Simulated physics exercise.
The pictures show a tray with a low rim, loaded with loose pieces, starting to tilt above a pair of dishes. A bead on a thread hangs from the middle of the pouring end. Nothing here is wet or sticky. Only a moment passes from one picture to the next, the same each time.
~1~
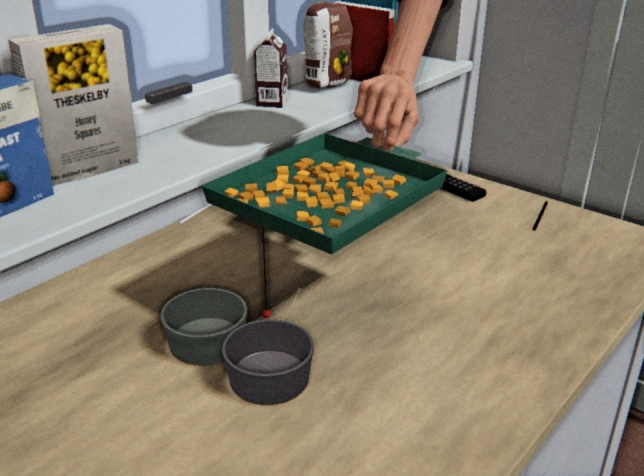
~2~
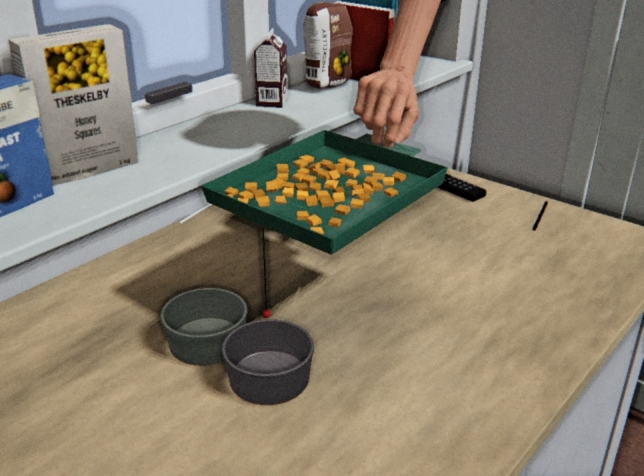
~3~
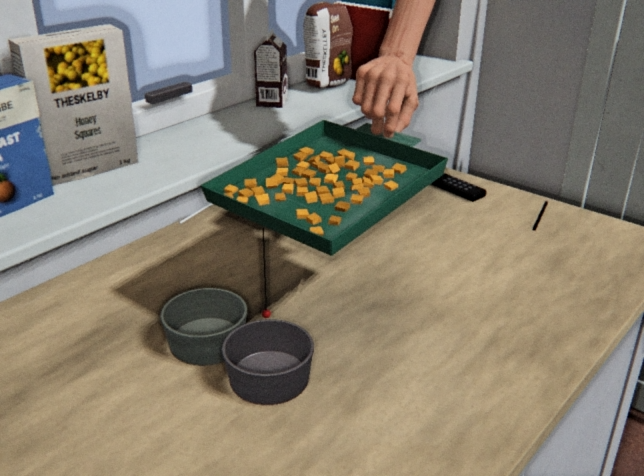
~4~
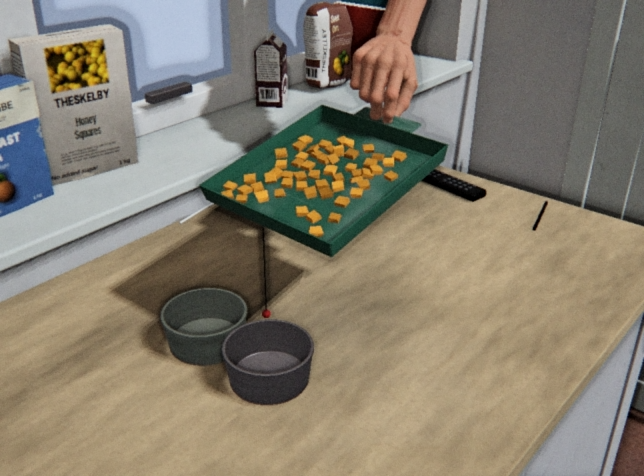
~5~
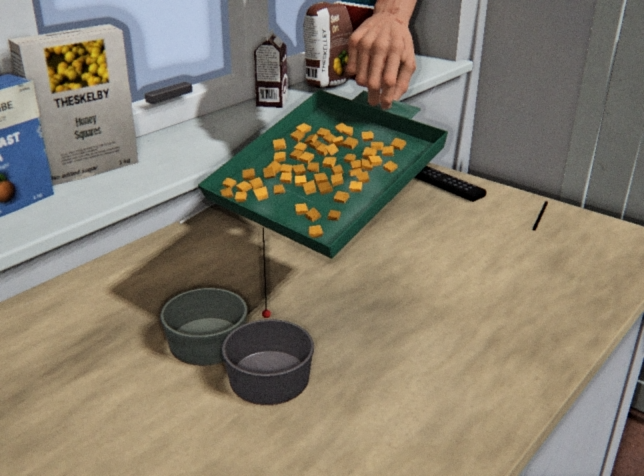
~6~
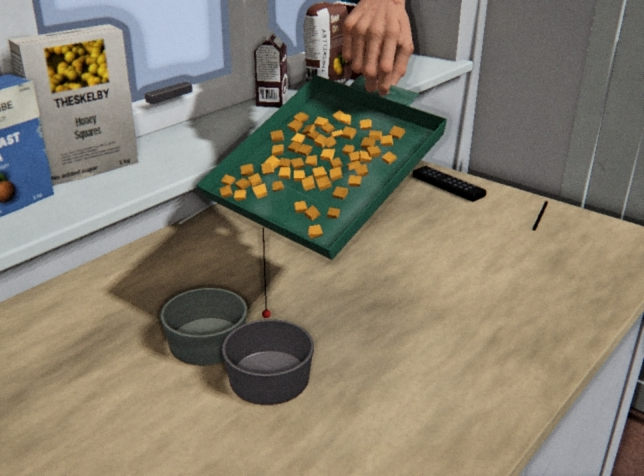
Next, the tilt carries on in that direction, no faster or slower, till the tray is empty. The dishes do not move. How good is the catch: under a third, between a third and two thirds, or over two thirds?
The two hold between a third and two thirds of the load.
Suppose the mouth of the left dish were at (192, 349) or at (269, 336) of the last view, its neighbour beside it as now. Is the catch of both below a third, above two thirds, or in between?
In turn: One to two thirds; the middle third.
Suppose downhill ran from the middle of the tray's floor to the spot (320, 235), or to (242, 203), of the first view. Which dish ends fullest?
One: The right one. Two: Left.
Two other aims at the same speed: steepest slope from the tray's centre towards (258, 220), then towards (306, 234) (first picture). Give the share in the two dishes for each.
The first gives 80 %, the second 50 %.
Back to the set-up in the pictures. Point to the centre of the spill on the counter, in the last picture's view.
Roughly at (282, 426).
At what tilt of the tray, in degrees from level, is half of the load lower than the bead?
At some 115 degrees.
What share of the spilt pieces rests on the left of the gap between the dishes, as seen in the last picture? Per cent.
About 30 per cent.
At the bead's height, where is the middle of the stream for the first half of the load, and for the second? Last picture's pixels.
At about (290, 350), then at (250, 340).
Soon after the last picture, tray tipped steeply; all on the tray.
A little later, tray tipped past a quarter turn; most on the tray; a small part outside both; a stray few in the air.
Later still, tray tipped past a quarter turn; about half in the right dish; a stray few in the left dish; about half outside both.
At rest, tray tipped past a quarter turn; about half in the right dish; a stray few in the left dish; about half outside both.
